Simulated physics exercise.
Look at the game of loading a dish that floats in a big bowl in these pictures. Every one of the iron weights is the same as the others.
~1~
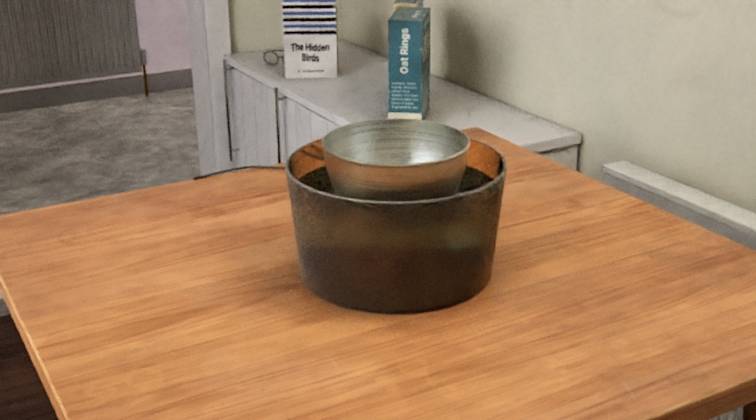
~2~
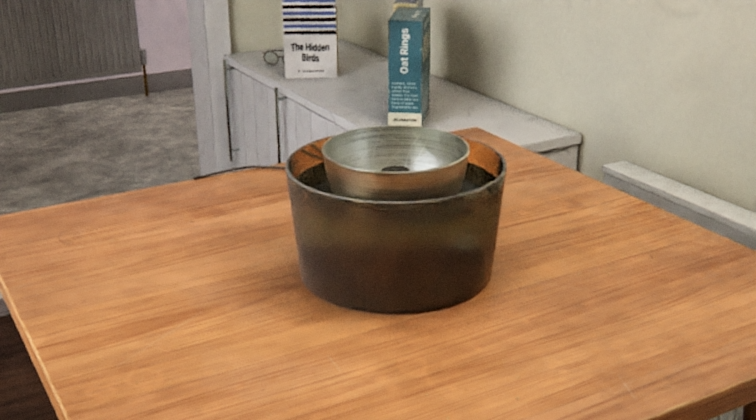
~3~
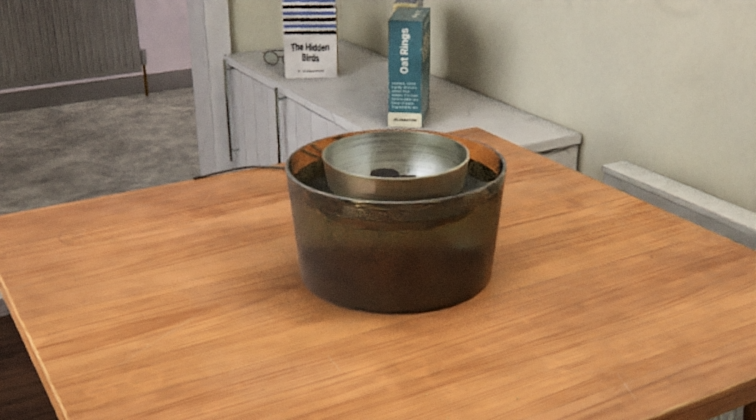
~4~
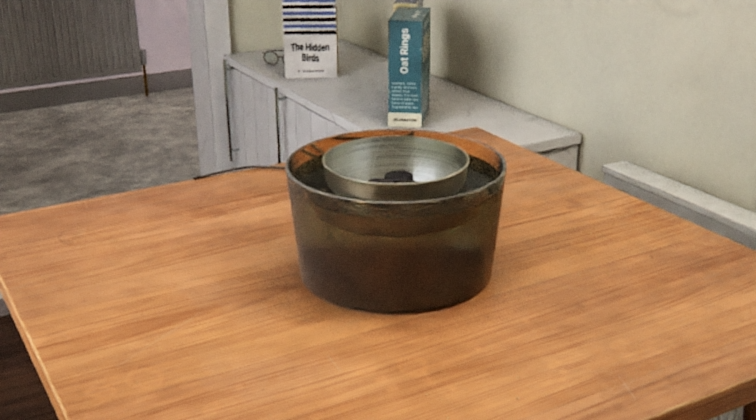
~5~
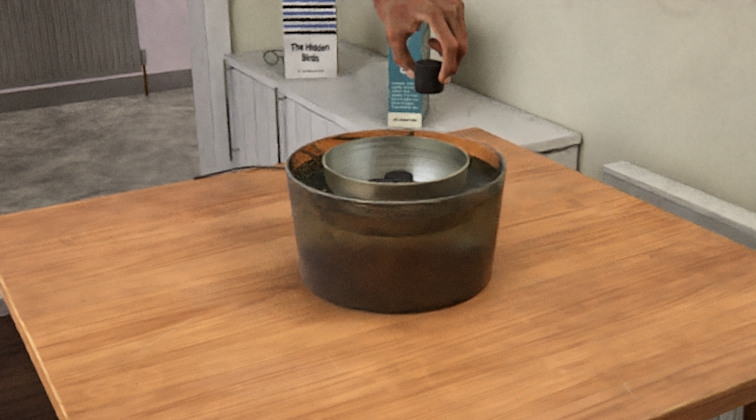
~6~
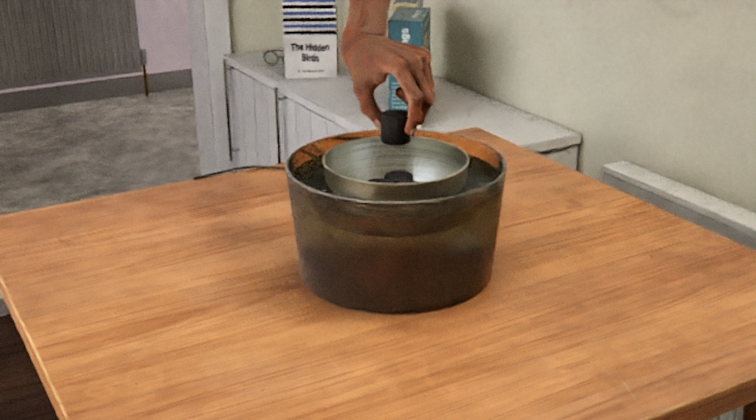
A hand appears late above a wooden table in a room, seen from slightly above by a still camera. A pale metallic dish floats inside a large, smoky brown bowl, with a book and a teal box on the white cabinet behind. The dish settles lower as dark pieces appear inside it, then the hand brings in another dark piece, moving it left and down to just above the dish.
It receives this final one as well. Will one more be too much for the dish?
It is fine.
A moment on, the iron weight is in and the dish dips.
Further on, it steadies; about a fifth of its side above the surface.
When it is over, the dish floats; about a fifth of its side above the surface.
